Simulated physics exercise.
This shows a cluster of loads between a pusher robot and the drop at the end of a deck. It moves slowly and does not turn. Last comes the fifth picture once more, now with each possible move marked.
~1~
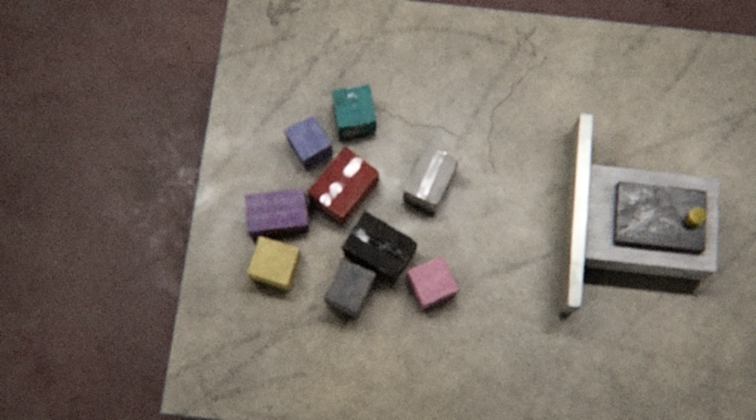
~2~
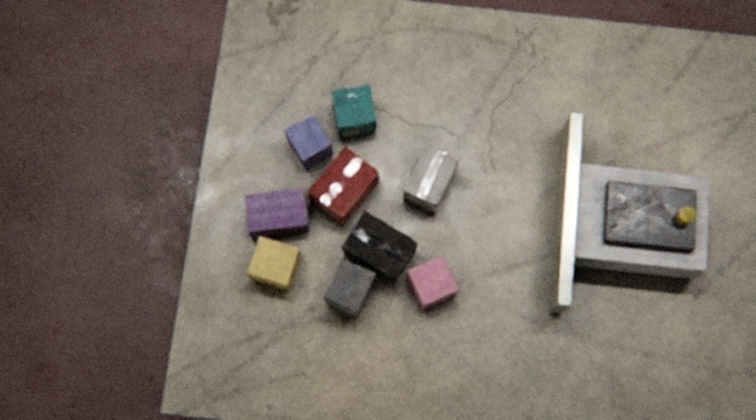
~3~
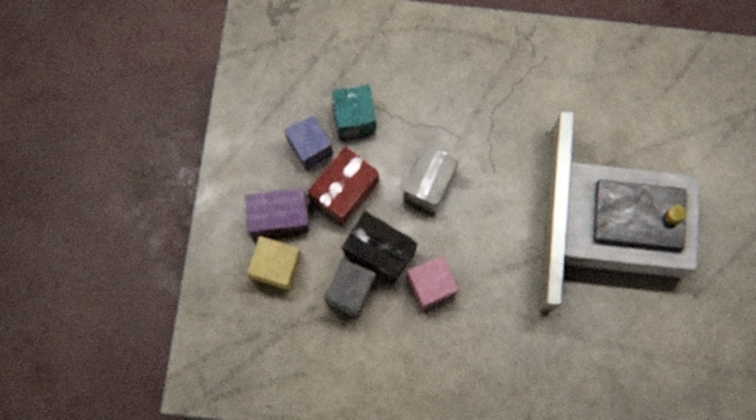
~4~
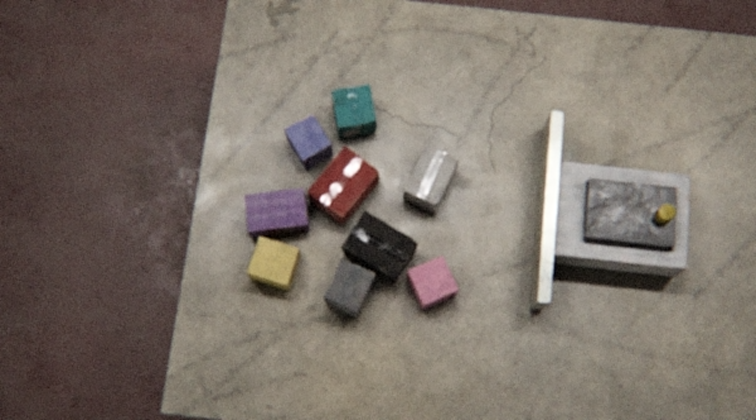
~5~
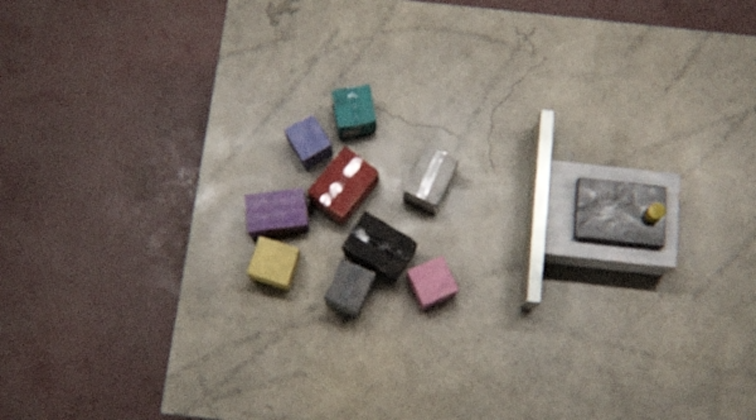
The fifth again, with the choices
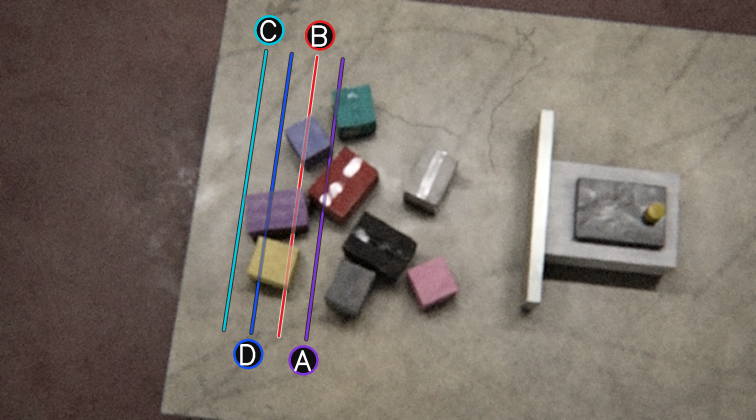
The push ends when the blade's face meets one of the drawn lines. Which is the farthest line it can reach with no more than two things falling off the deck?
It should halt at D.
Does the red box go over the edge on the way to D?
No.
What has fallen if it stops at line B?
The purple crate.
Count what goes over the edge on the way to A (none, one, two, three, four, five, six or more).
The count is none.
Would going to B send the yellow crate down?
By then, no.
On the marked copy, A at (325, 194); B at (299, 191); C at (246, 185); D at (272, 188).
With D. Early on, robot (515, 201); pink crate (401, 283); black box (368, 240).
Further on, robot (419, 190); purple crate (231, 226); red box (271, 171).
At the end, robot (344, 182); purple crate over the edge; yellow crate (190, 247); one fallen.
As for the rest, A is within the limit but short; B is within the limit but short; C drops four.
